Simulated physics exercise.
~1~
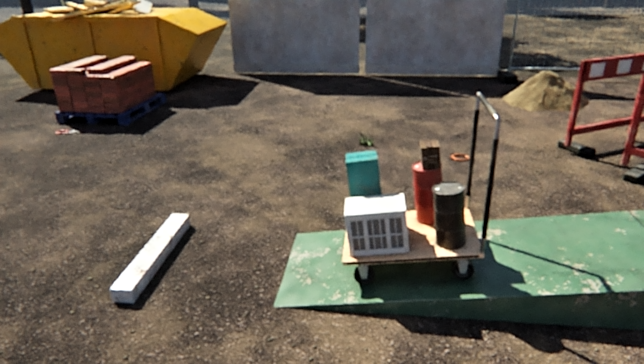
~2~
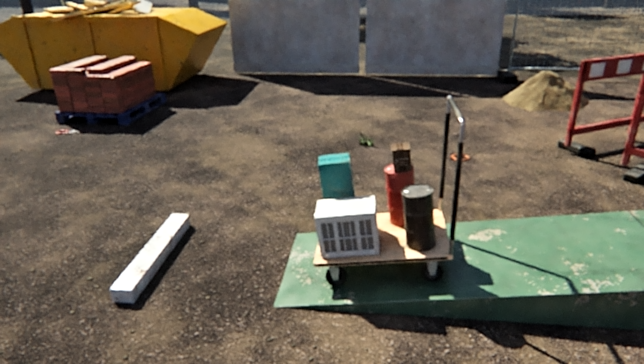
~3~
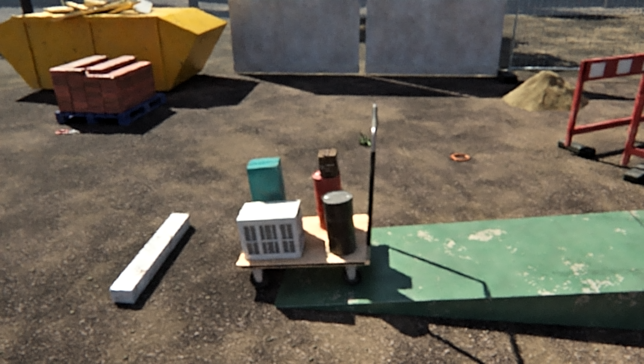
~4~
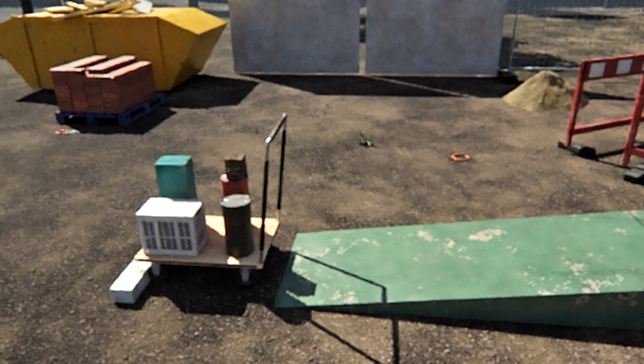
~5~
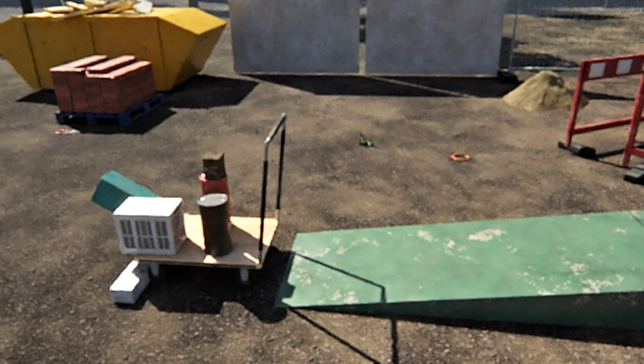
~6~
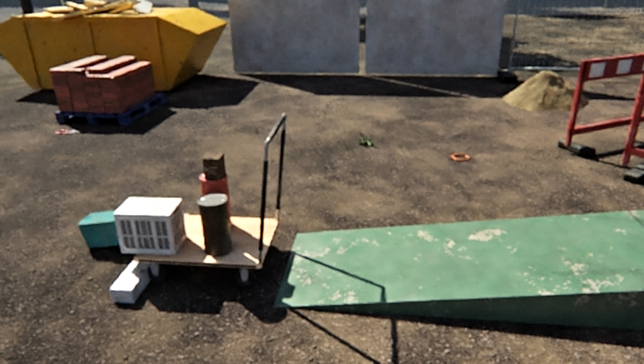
Loaded trolley rolling left down a green ramp and stopping at a white kerb, the turquoise box toppling off the front.
